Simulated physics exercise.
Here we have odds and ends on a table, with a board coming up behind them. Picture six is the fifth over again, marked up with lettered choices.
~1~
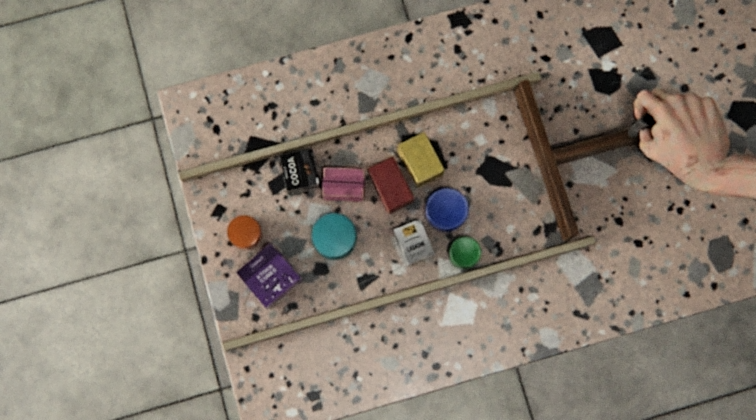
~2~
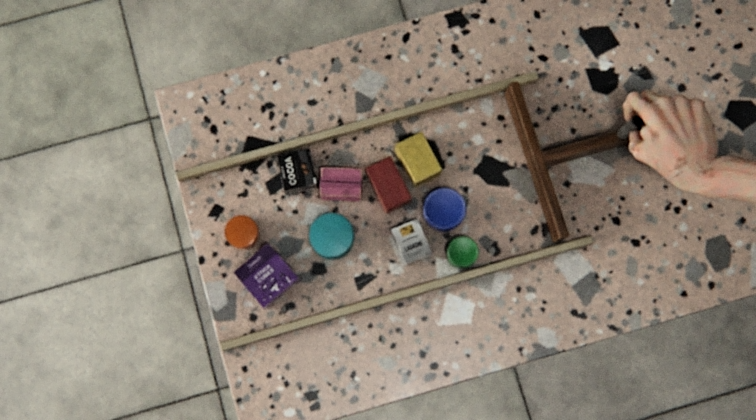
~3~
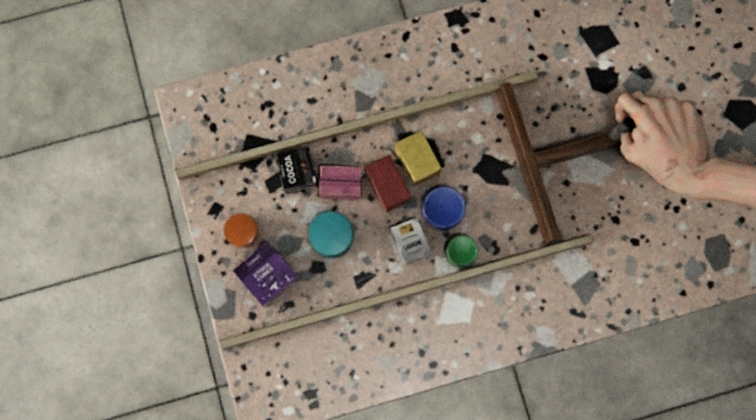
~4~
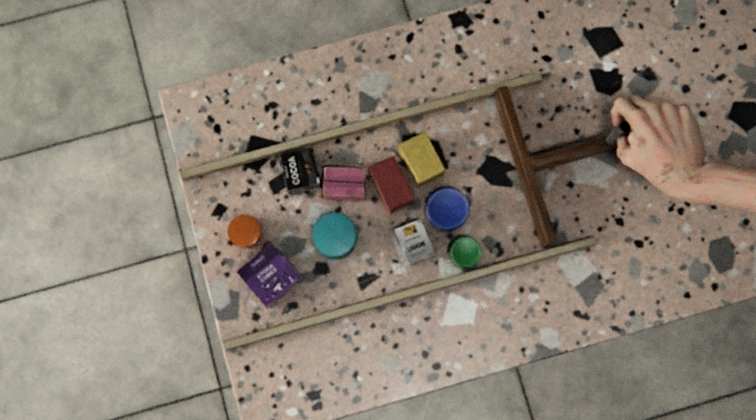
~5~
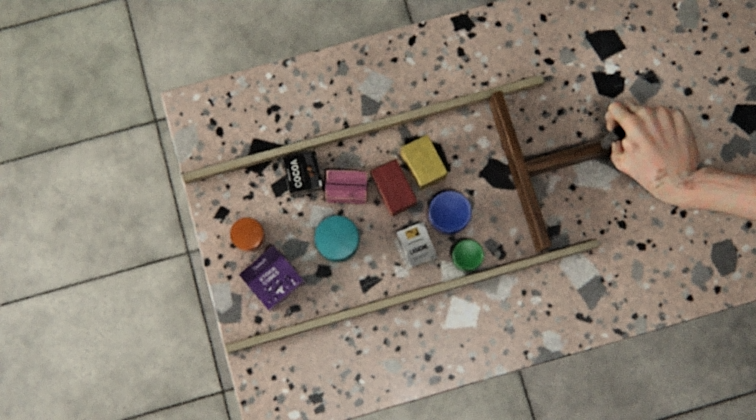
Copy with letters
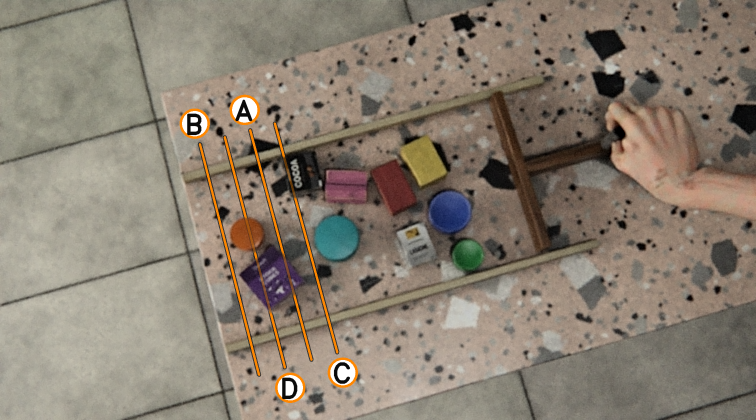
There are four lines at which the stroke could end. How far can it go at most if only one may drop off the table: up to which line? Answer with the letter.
As far as mark C.
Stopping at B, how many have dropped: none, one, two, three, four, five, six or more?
In all, six or more.
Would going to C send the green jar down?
No.
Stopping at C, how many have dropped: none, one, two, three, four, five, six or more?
In all, one.
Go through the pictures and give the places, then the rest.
The first frame shows turquoise tin (335, 237); blue tub (447, 211); purple packet (270, 277).
The second frame shows board (539, 158); pink box (341, 185).
The third frame shows board (531, 159); yellow block (418, 159).
The fourth frame shows board (527, 163); orange pot (245, 232).
The fifth frame shows board (522, 168); black packet (303, 175); turquoise tin (338, 239); blue tub (450, 214).
On the marked copy, A at (280, 242); B at (229, 257); C at (305, 235); D at (254, 250).
With C. Early on, board (444, 190); green jar (442, 264); white packet (407, 252).
Further on, board (367, 212); purple packet (263, 285); pink box (278, 213).
At the end, board (307, 229); orange pot over the edge; purple packet (226, 316); one fallen.
As for the rest, A drops three; B drops seven; D drops four.
